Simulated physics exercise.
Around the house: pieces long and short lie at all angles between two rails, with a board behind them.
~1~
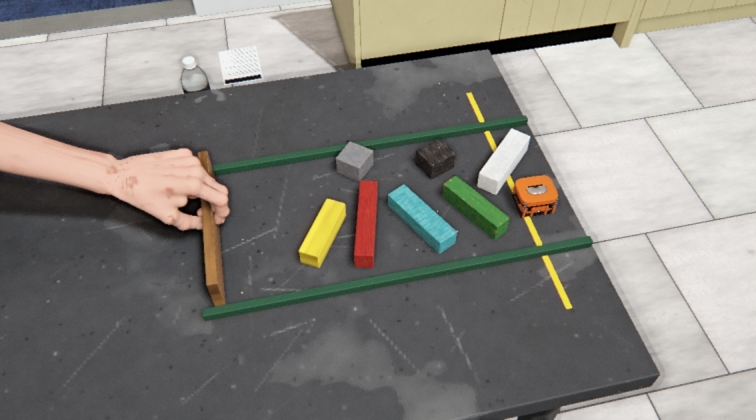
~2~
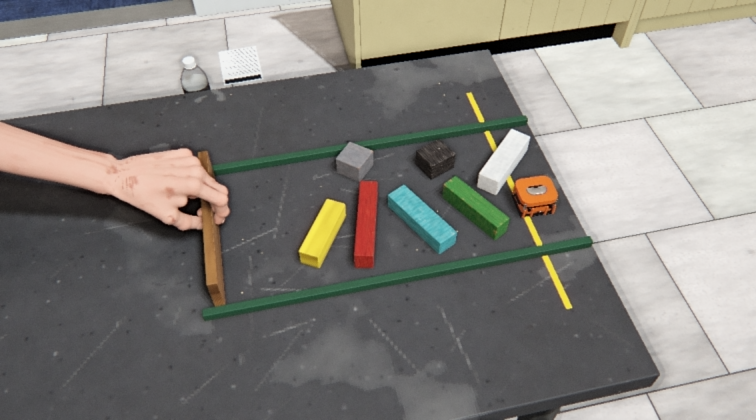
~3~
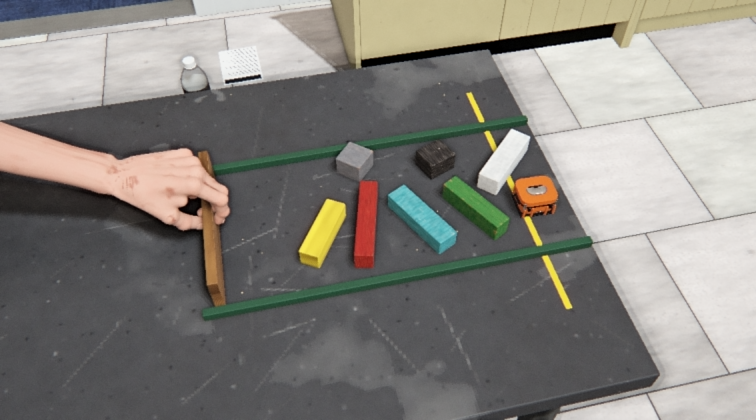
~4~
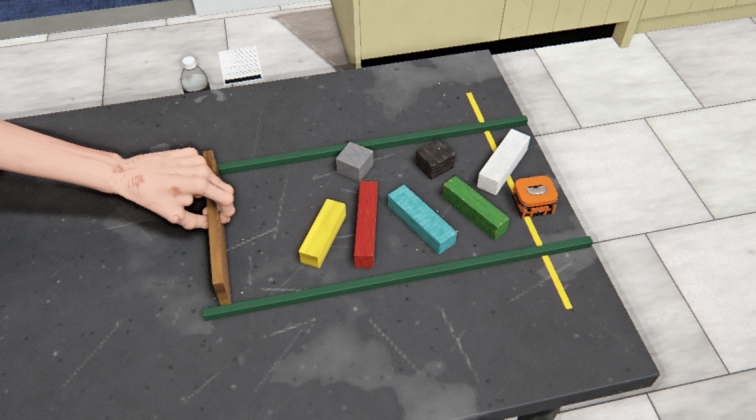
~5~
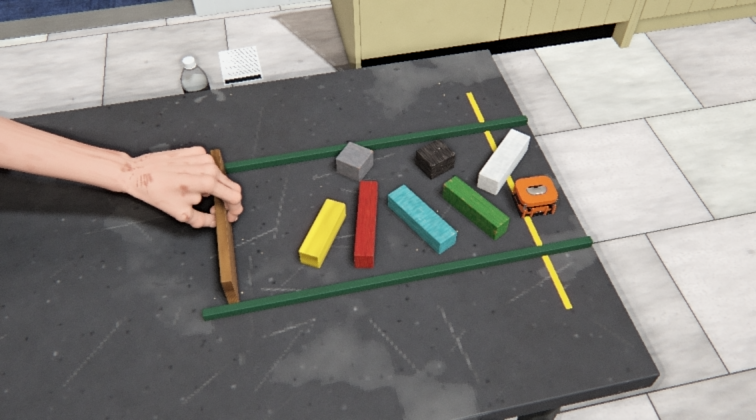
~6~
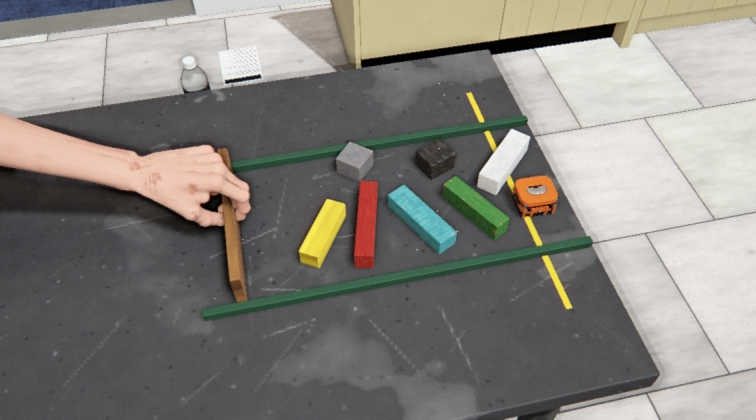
A hand and forearm reach in from the left over a dark, scuffed tabletop, seen from above at an angle, with pale floor tiles and cream cabinets beyond. Between two green rails lie yellow, red, turquoise, green and white bars, a grey block, a black lump and an orange case by a yellow tape line. The hand holds still, then slides the upright brown board slightly rightward, while the pieces and camera stay still.
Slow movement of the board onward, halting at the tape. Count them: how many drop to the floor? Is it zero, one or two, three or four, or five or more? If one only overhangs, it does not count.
The push is going to knock off a trio or a quartet.
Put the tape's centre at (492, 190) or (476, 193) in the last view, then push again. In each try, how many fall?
The counts: 2 and 1.
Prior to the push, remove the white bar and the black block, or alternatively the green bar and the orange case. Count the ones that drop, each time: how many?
Counts - first: 2, second: 1.
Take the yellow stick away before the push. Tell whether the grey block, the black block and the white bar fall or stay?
The grey block: Remains. The black block: Remains. The white bar: Drops.
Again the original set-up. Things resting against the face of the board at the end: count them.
That comes to 2.
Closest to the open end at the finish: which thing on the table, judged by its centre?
That would be the turquoise bar.
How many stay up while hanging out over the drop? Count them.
The number overhanging is 2.
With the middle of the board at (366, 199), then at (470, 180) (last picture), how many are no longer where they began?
Tally at point one: 4; at point two: 8.
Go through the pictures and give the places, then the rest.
The first picture shows orange case (535, 197); white bar (504, 161); green bar (475, 207); board (211, 225); tape (512, 186).
The second picture shows white bar (504, 162); grey block (355, 162).
The third picture shows green bar (475, 208); red bar (366, 223).
The fourth picture shows orange case (535, 197); board (217, 224).
The fifth picture shows white bar (504, 162); yellow stick (323, 233).
The sixth picture shows orange case (535, 197); white bar (504, 162); green bar (475, 208); board (232, 222); tape (512, 186).
Early on, none off yet; orange case at rest near (535, 197); white bar at rest near (504, 162); green bar at rest near (475, 208).
Finally, the number that fall off is three or four; lost, green bar, white bar and orange case.
